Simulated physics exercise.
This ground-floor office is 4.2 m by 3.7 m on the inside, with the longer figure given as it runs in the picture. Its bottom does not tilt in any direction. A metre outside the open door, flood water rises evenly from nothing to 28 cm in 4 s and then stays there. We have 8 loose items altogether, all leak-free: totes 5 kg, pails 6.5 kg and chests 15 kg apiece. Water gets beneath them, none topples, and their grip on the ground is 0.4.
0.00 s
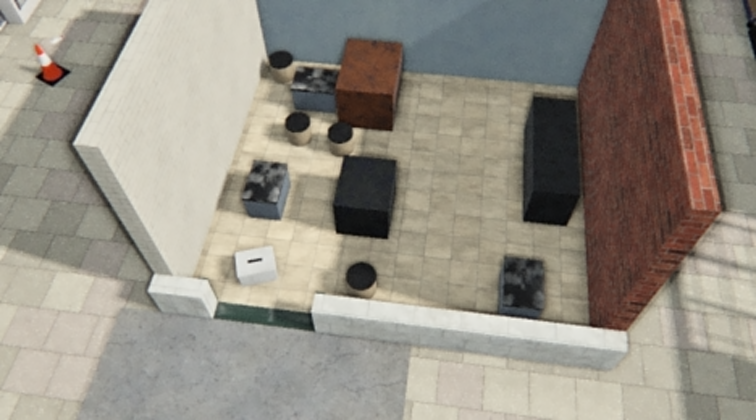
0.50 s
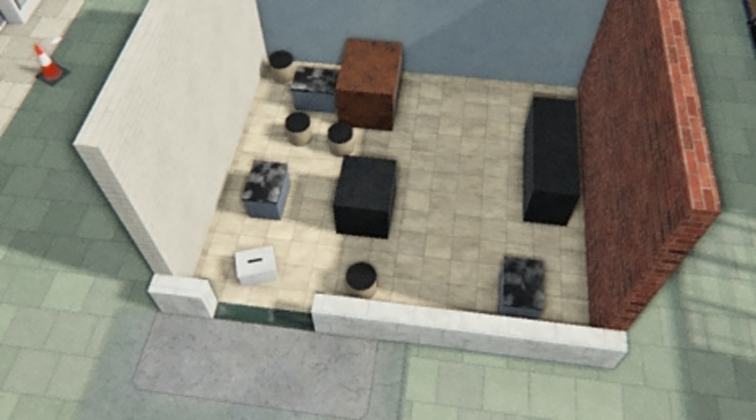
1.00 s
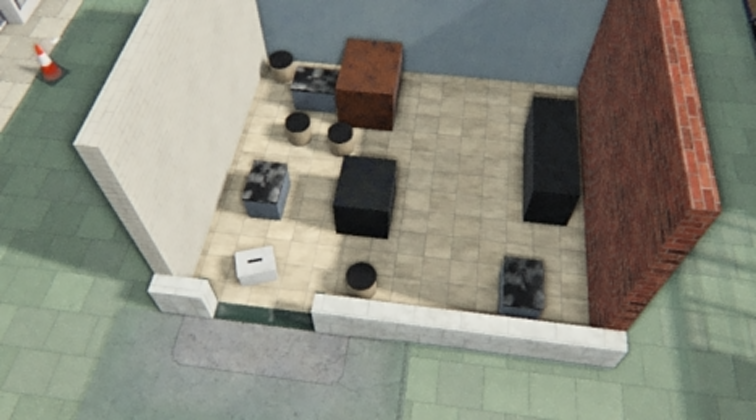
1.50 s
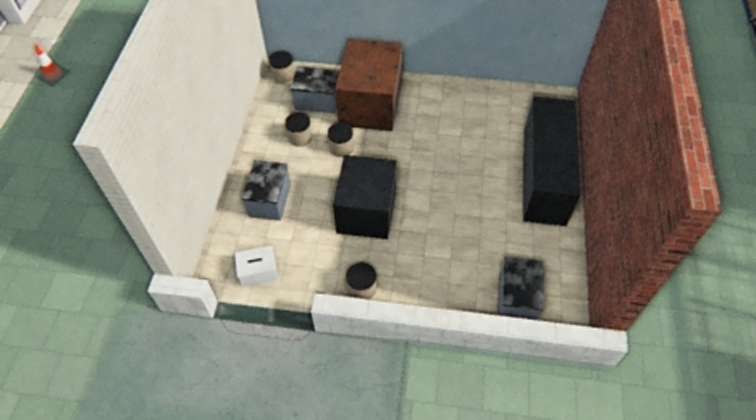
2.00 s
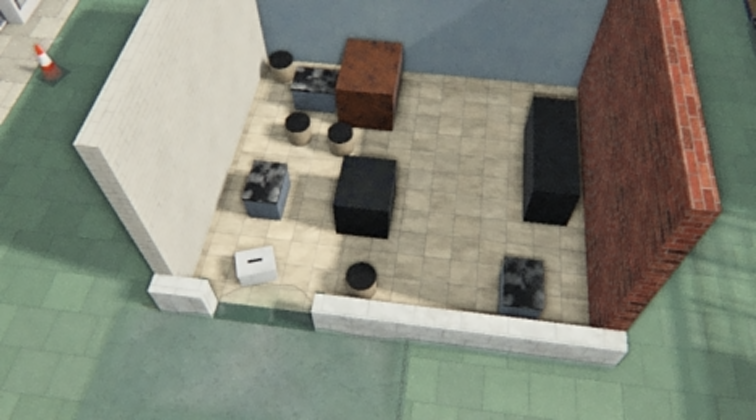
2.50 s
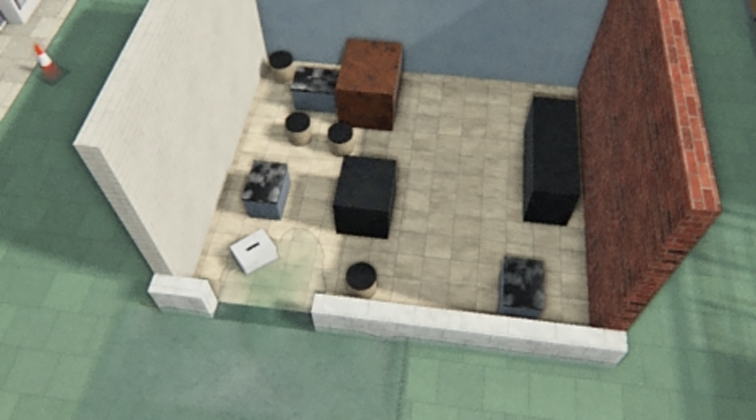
Green-tinged water spreading over the paving around a roofless room, then creeping through the doorway as a white box inside shifts slightly.
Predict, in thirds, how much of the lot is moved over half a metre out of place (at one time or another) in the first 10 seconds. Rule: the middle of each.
It's going to be a fair part, a third to two thirds.
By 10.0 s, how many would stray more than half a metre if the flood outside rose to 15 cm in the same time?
Count under that change: 3.
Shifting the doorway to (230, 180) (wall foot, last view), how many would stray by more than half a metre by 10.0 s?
The answer then is 6.
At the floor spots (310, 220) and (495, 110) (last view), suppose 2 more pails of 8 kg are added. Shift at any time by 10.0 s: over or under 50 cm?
Order as asked - beyond the cutoff and inside the cutoff.
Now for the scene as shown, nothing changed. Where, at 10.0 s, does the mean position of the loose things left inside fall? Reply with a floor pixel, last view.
Close to pixel (384, 171).
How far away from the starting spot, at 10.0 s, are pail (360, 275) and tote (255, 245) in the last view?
They've ended up 0 cm and 250 cm away, in that order.
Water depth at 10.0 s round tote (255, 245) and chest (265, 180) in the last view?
Close to 7 and 19 centimetres.
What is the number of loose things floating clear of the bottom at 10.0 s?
7 at that moment.
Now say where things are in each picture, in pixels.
In the first picture, a tote at (255, 261) rests on the ground; a pail at (361, 276) rests on the ground; water covers 0.0 m2; 0 of 8 have shifted.
In the second picture, a tote at (255, 261) rests on the ground; a pail at (361, 276), on the bottom; water covers 0.0 m2; 0 of 8 have shifted.
In the third picture, a tote at (255, 261) rests on the ground; a pail at (361, 276) rests on the ground; water covers 0.0 m2; 0 of 8 have shifted.
In the fourth picture, a tote at (255, 261) rests on the ground; a pail at (361, 276) rests on the ground; 0.0 m2 under water; 0 of 8 have shifted.
In the fifth picture, a tote at (255, 261) rests on the ground; a pail at (361, 276) rests on the ground; water covers 0.2 m2; 0 of 8 have shifted.
In the sixth picture, a tote at (253, 247) rests on the ground, 18 cm from its start; a pail at (361, 276), on the bottom; 0.7 m2 under water; 1 of 8 have shifted.
After 3.5 s 1 of 8 are over 50 cm from their spots; 0 afloat.
After 4.5 s 2 of 8 are over 50 cm from their spots; 1 afloat.
After 7.0 s 4 of 8 are over 50 cm from their spots; 5 afloat.
After 10.0 s 4 of 8 are over 50 cm from their spots, and 5 have been at some point; 7 afloat.
